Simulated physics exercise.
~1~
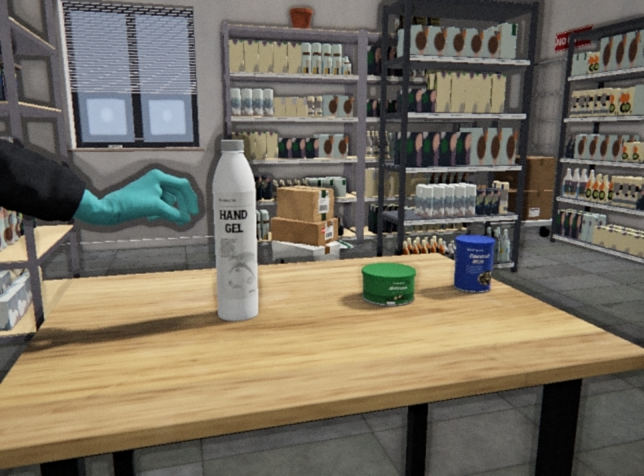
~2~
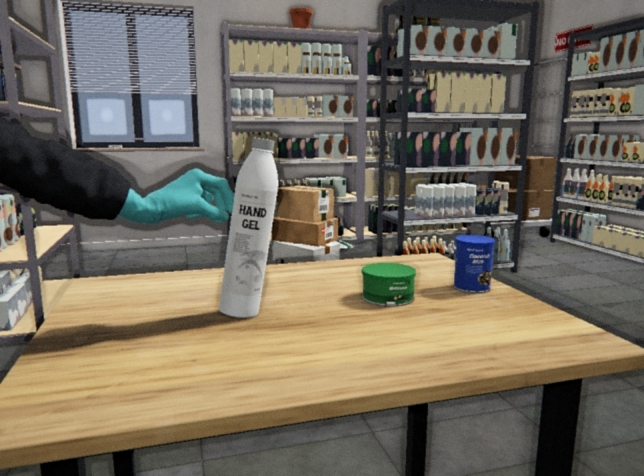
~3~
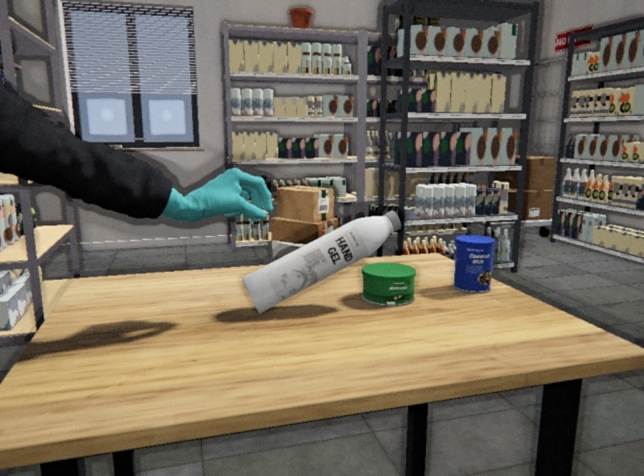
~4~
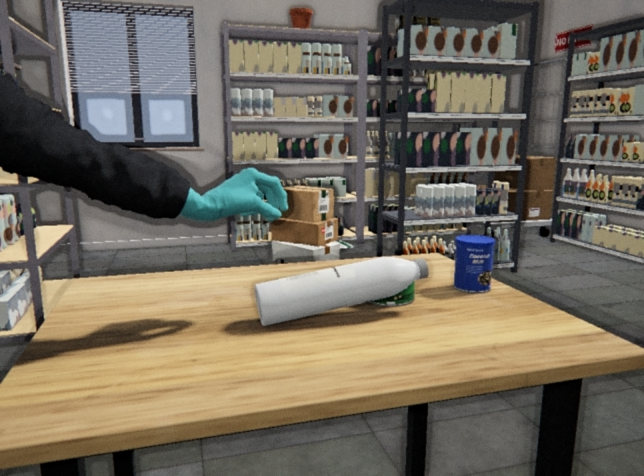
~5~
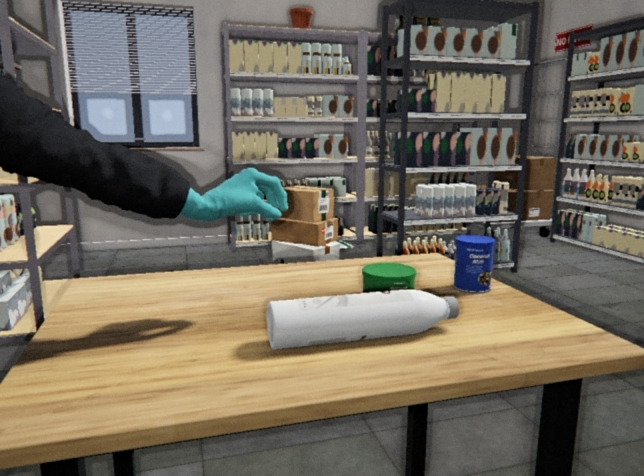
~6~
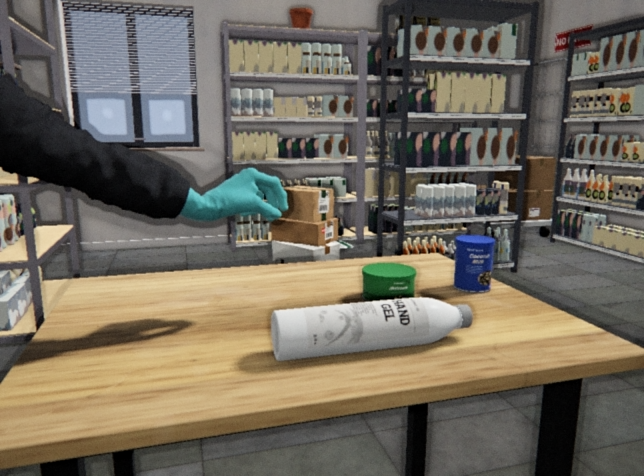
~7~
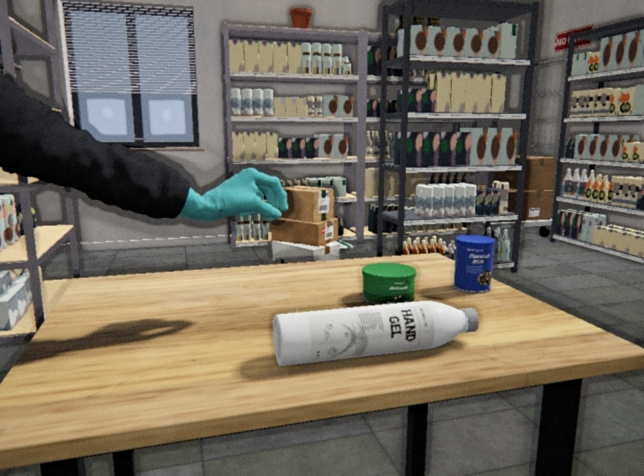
The clip shows a teal-gloved hand pushing an upright white hand gel bottle to the right on a wooden table until it tips over and rolls toward the viewer, ending on its side in front of a green tub and a blue tin, which stay in place.
